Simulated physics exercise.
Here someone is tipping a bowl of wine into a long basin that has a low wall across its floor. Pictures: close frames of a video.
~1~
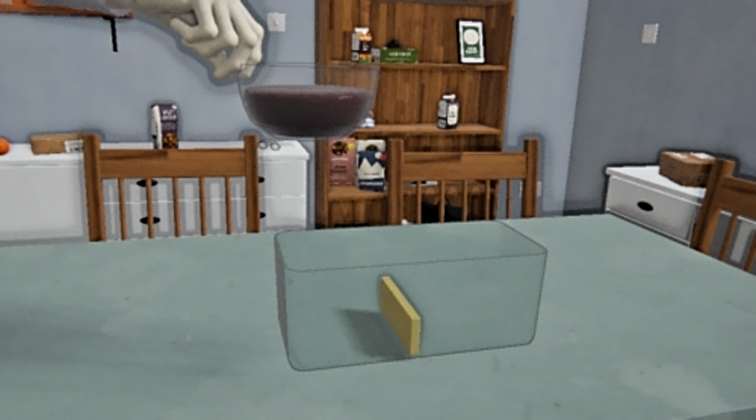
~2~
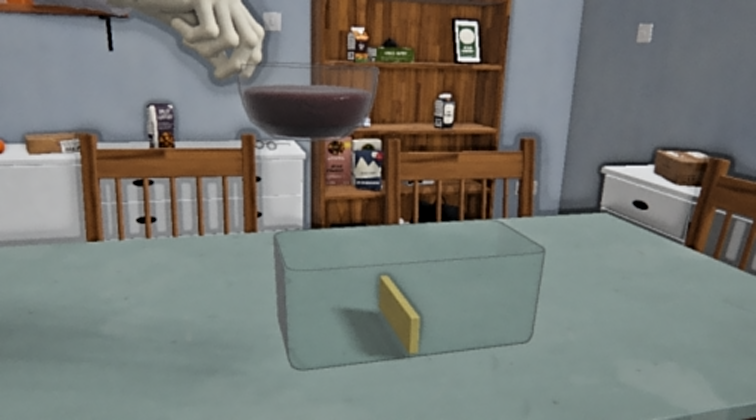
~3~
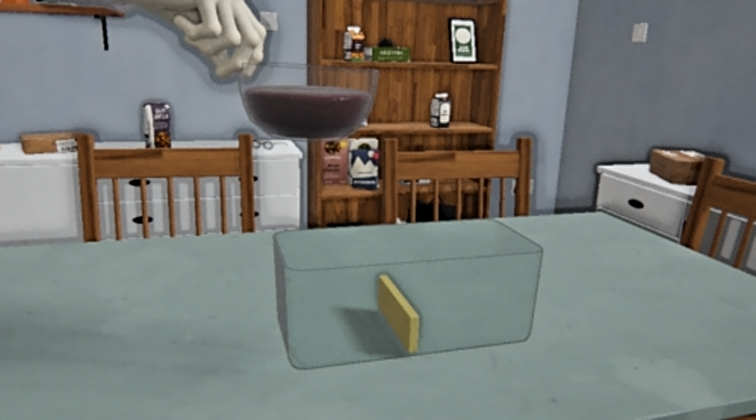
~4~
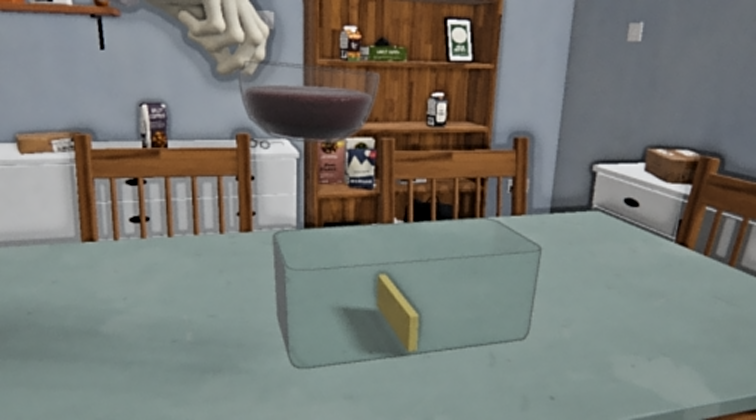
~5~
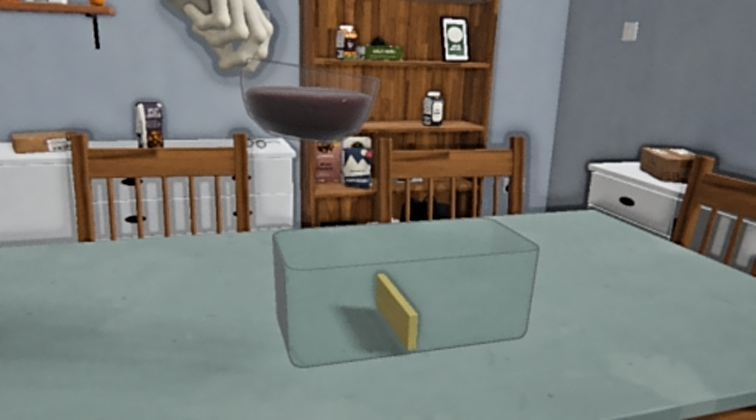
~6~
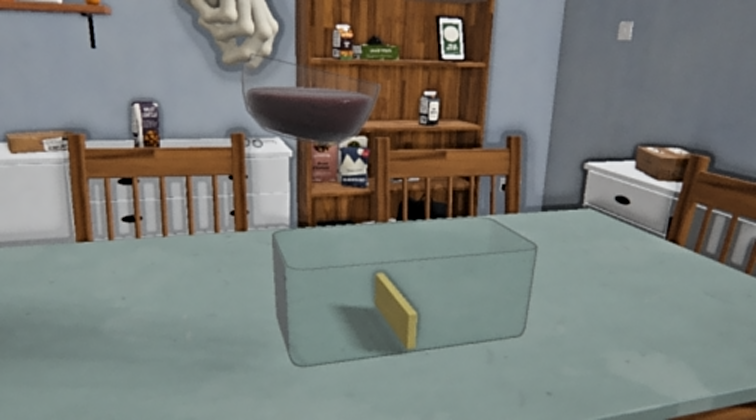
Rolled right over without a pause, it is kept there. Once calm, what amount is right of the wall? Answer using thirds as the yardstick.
Over two thirds of it.
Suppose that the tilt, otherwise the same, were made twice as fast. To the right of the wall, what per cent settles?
Roughly 60 percent.
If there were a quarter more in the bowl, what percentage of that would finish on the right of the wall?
Close to 80 per cent.
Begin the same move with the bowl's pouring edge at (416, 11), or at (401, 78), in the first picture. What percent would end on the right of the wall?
It works out to around 95 % and then around 95 %.
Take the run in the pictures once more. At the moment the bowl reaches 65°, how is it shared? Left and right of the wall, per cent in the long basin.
I'd put the left part near 0 per cent and the right part near 5.
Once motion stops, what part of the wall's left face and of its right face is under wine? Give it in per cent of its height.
Left side: Approx. 20 %; right side: Approx. 40 %.
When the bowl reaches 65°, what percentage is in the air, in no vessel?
I'd put it at roughly 35 percent of it.
A moment on, the bowl is tipped part way and 61 per cent is still to pour, 1 is left of the wall and 3 right of it.
Next, the bowl is tipped on its side and 9 per cent is still to pour, 7 is left of the wall and 66 right of it.
Then the bowl is tipped on its side and 0 per cent is still to pour, 24 is left of the wall and 75 right of it.
Later the bowl is tipped on its side and 0 per cent is still to pour, 25 is left of the wall and 75 right of it.
At rest 25 per cent lies left of the wall, 75 right of it and 1 outside.
